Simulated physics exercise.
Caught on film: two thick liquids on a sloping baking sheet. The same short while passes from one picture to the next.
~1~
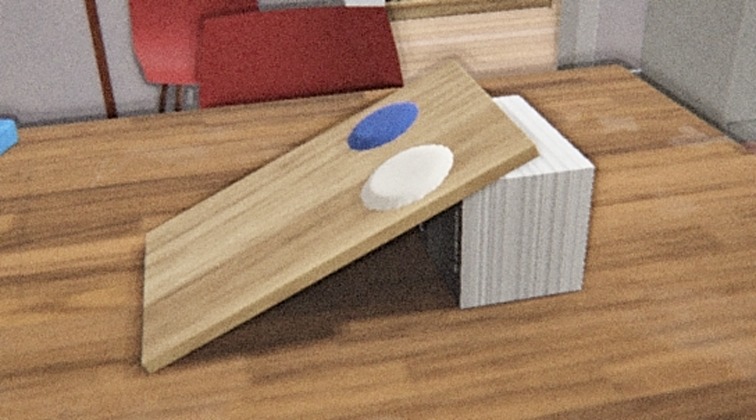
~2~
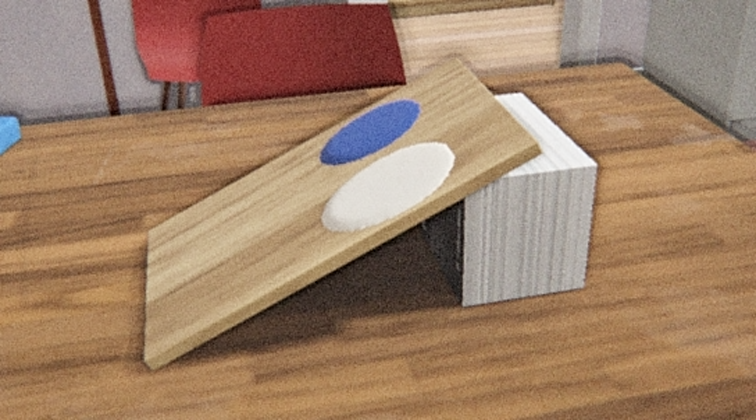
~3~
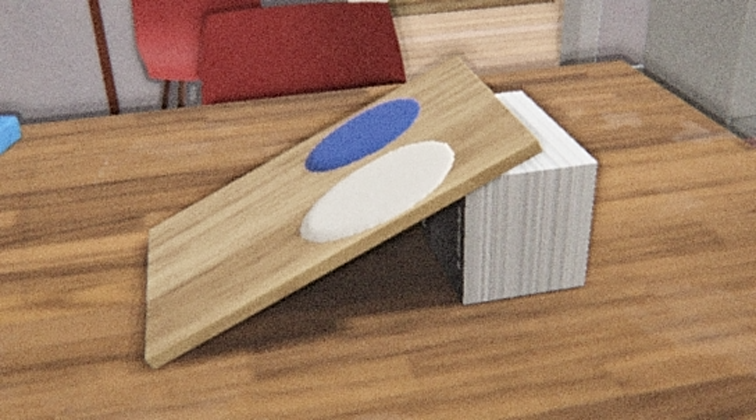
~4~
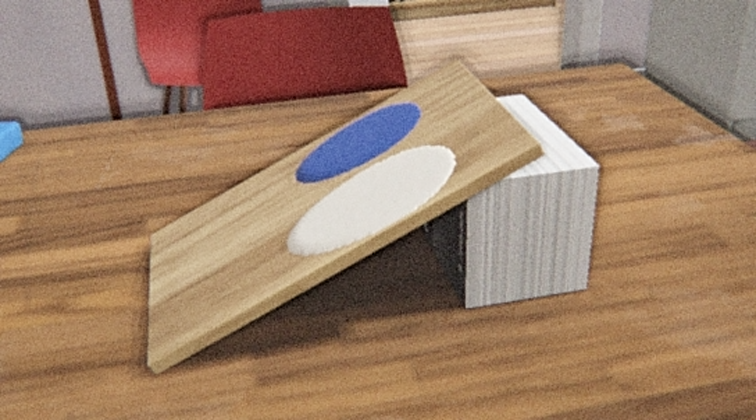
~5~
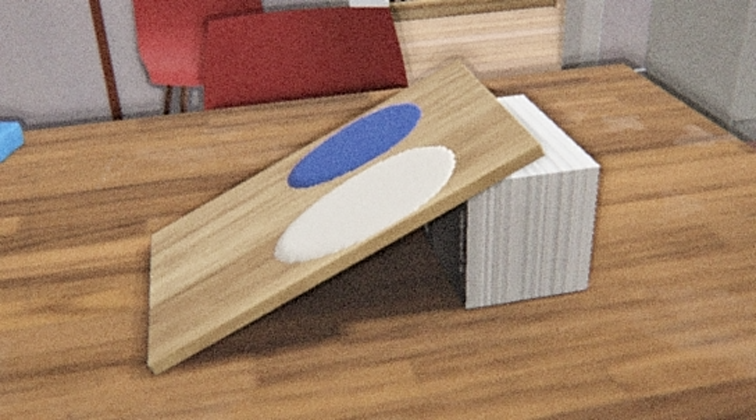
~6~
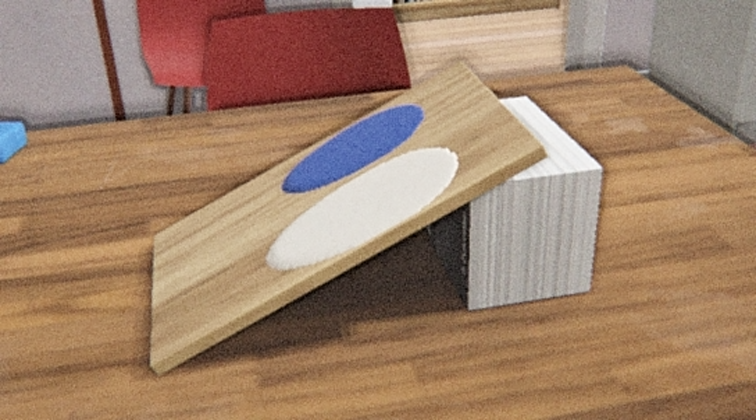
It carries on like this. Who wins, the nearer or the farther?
The nearer one gets there first.
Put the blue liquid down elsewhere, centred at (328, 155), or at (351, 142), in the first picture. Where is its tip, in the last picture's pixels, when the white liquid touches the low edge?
Around (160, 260) in the first try, (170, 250) in the second.
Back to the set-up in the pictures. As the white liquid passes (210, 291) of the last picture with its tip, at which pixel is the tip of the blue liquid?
Close to (241, 210).
Soon after, the white liquid is three quarters of the way down; the blue liquid is three quarters of the way down.
Later, the white liquid is close to the edge; the blue liquid is three quarters of the way down.
In the end, the white liquid is at the low edge; the blue liquid is three quarters of the way down.
